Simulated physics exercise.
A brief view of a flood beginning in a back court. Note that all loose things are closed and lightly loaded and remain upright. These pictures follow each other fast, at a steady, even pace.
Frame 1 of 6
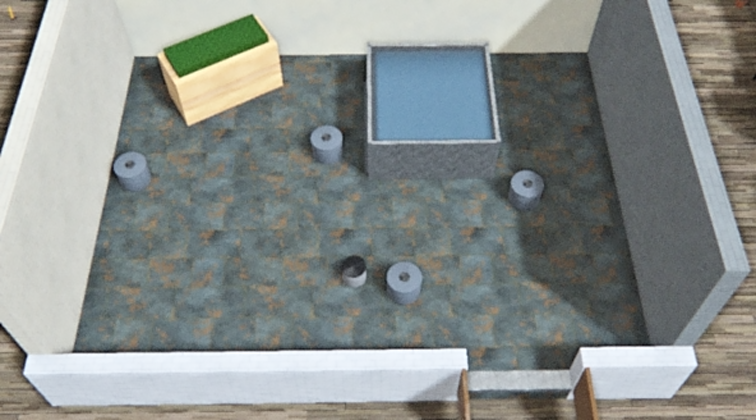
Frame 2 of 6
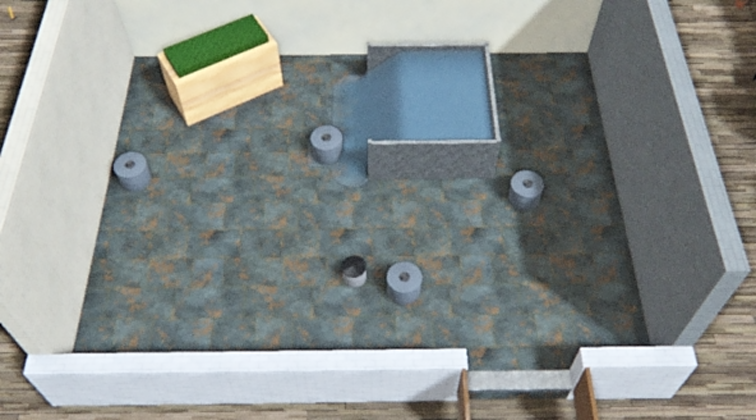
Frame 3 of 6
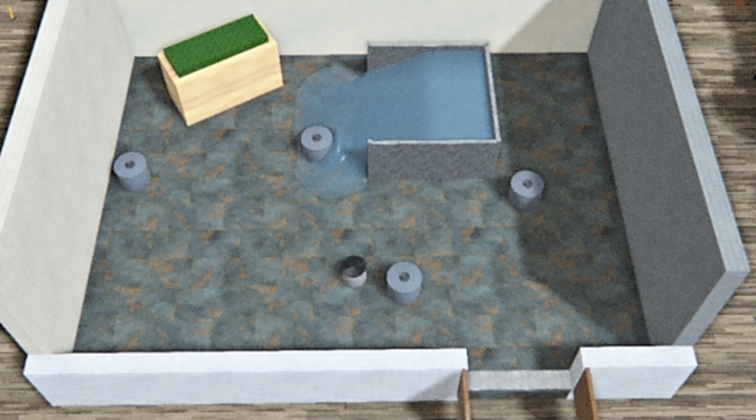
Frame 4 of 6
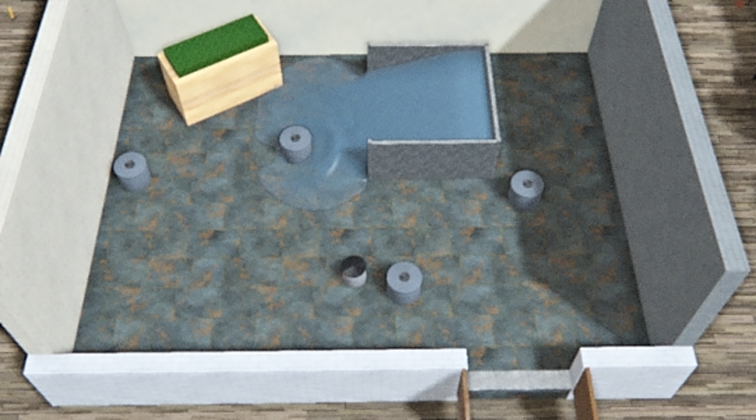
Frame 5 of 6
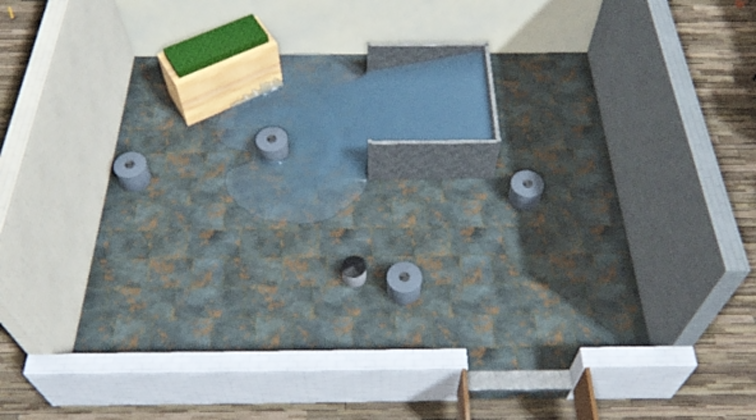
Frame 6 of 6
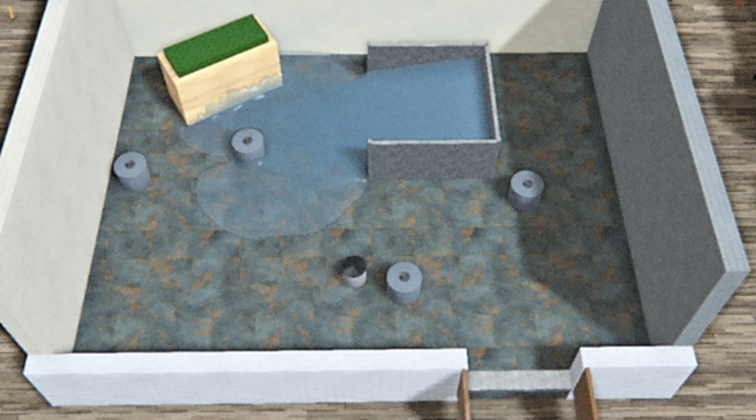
At the start, a raised pool of water stands full in a walled court, with grey cylindrical tubs and a wooden planter around it. The pool's left side opens and water spreads leftward across the floor, carrying the nearest tub left while the small pail and the other tubs stay in place.
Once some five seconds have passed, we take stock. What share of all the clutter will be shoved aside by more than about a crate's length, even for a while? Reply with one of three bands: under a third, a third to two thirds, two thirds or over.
A third to two thirds.
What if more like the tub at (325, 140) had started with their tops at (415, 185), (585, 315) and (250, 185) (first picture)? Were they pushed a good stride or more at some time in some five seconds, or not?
In sequence: Doesn't go far, doesn't go far, pushed clear.
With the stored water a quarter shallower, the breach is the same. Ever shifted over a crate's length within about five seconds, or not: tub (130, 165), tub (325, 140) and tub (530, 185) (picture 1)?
As asked: Went the distance, went the distance, fell short.
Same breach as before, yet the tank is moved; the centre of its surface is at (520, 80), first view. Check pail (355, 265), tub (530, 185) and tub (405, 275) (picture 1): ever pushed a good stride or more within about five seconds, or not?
First never went far, then never went far, then never went far.
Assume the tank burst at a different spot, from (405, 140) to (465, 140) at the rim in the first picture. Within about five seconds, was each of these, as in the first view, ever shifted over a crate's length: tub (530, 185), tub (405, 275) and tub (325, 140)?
Each in turn, never travels that far, ends up that far off, never travels that far.
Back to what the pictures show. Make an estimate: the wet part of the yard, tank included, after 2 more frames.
Something like 35 in a hundred.
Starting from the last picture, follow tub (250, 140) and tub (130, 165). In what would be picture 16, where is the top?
The first top is close to (118, 193) and the second close to (107, 226).
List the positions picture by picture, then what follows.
A tub at (326, 138), on the bottom; a pail at (354, 266), on the bottom; 0 of 5 have shifted, in the first picture.
A tub at (326, 138) rests on the ground; a pail at (354, 266), on the bottom; 0 of 5 have shifted, in the second picture.
A tub at (317, 138) rests on the ground, close to its start; a pail at (354, 266) rests on the ground; 1 of 5 have shifted, in the third picture.
A tub at (295, 138), on the bottom, a stride from its start; a pail at (354, 266), on the bottom; 1 of 5 have shifted, in the fourth picture.
A tub at (272, 139), on the bottom, a stride from its start; a pail at (354, 266) rests on the ground; 1 of 5 have shifted, in the fifth picture.
A tub at (248, 141), on the bottom, a stride from its start; a pail at (354, 266), on the bottom; 1 of 5 have shifted, in the sixth picture.
A moment on, 1 of 5 are well off their spots; 0 afloat.
Next, 2 of 5 are well off their spots; 2 afloat.
Later, 2 of 5 are well off their spots; 2 afloat.
In the end, 3 of 5 are well off their spots, and 3 have been at some point; 0 afloat.
